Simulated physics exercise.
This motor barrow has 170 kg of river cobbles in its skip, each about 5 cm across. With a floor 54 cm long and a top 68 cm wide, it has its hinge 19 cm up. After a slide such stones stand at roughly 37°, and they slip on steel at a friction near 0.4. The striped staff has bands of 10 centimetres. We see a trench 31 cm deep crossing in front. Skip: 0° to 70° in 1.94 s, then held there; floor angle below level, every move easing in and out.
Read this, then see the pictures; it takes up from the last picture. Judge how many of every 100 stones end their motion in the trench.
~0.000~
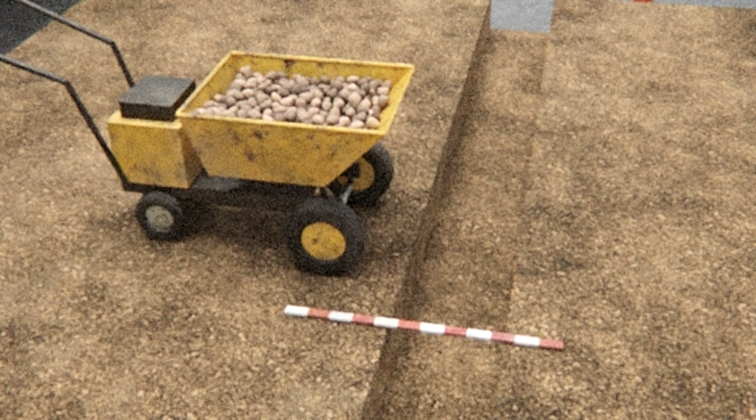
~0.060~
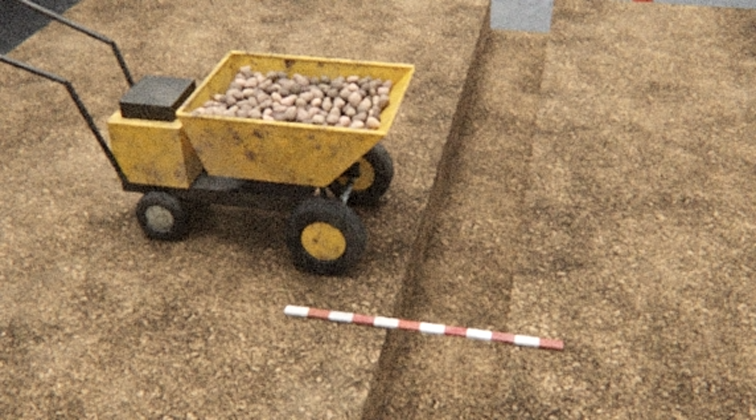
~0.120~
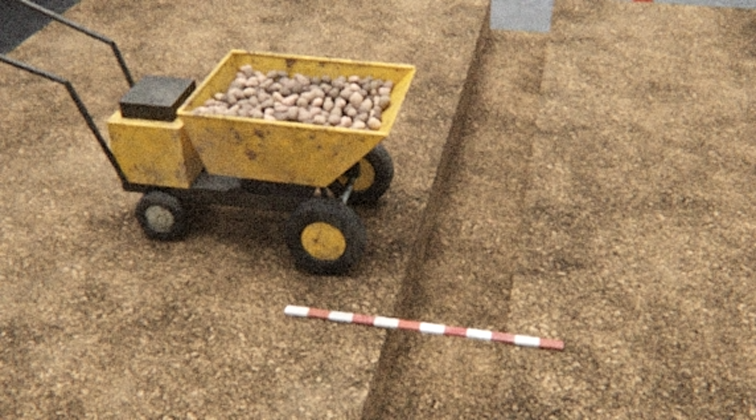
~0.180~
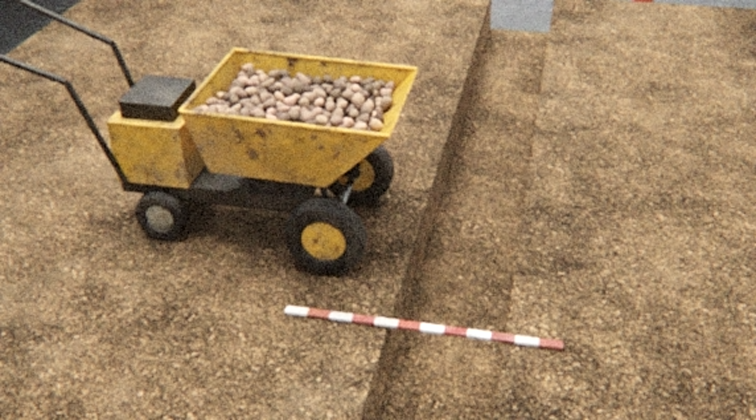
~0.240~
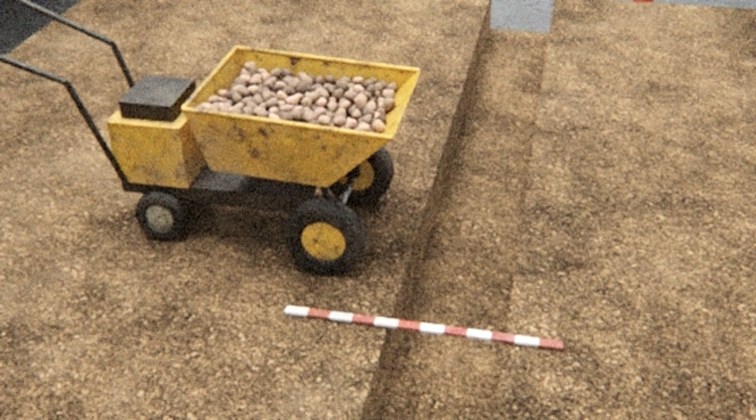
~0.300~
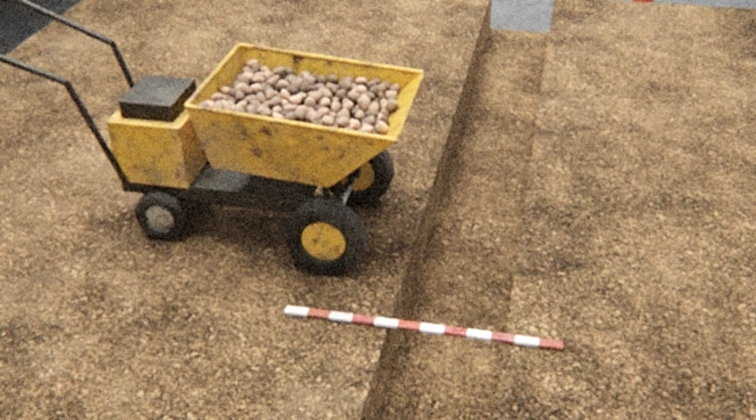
I would put it near 76 out of 100.
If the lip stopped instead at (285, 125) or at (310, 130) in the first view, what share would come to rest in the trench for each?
Result: Close to 85 then close to 100 per cent.
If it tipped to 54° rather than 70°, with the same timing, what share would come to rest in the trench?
In that case around 50 percent.
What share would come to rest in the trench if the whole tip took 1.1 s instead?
It would be near 70 per cent.
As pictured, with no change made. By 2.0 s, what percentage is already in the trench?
Something like 35 in a hundred.
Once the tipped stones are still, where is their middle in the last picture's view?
Around (492, 287).
After 1.5 s the floor is at 59°; 99 % in the skip, 1 % in the trench; the foremost stones are at (488, 204).
After 2.0 s the floor is at 70°; 44 % in the skip, 37 % in the trench, 18 % past the trench; the foremost stones are at (616, 268).
After 2.4 s the floor is at 70°; 18 % in the skip, 57 % in the trench, 25 % past the trench; the foremost stones are at (669, 283).
After 4.3 s the floor is at 70°; 0 % in the skip, 76 % in the trench, 24 % past the trench; the foremost stones are at (686, 279).
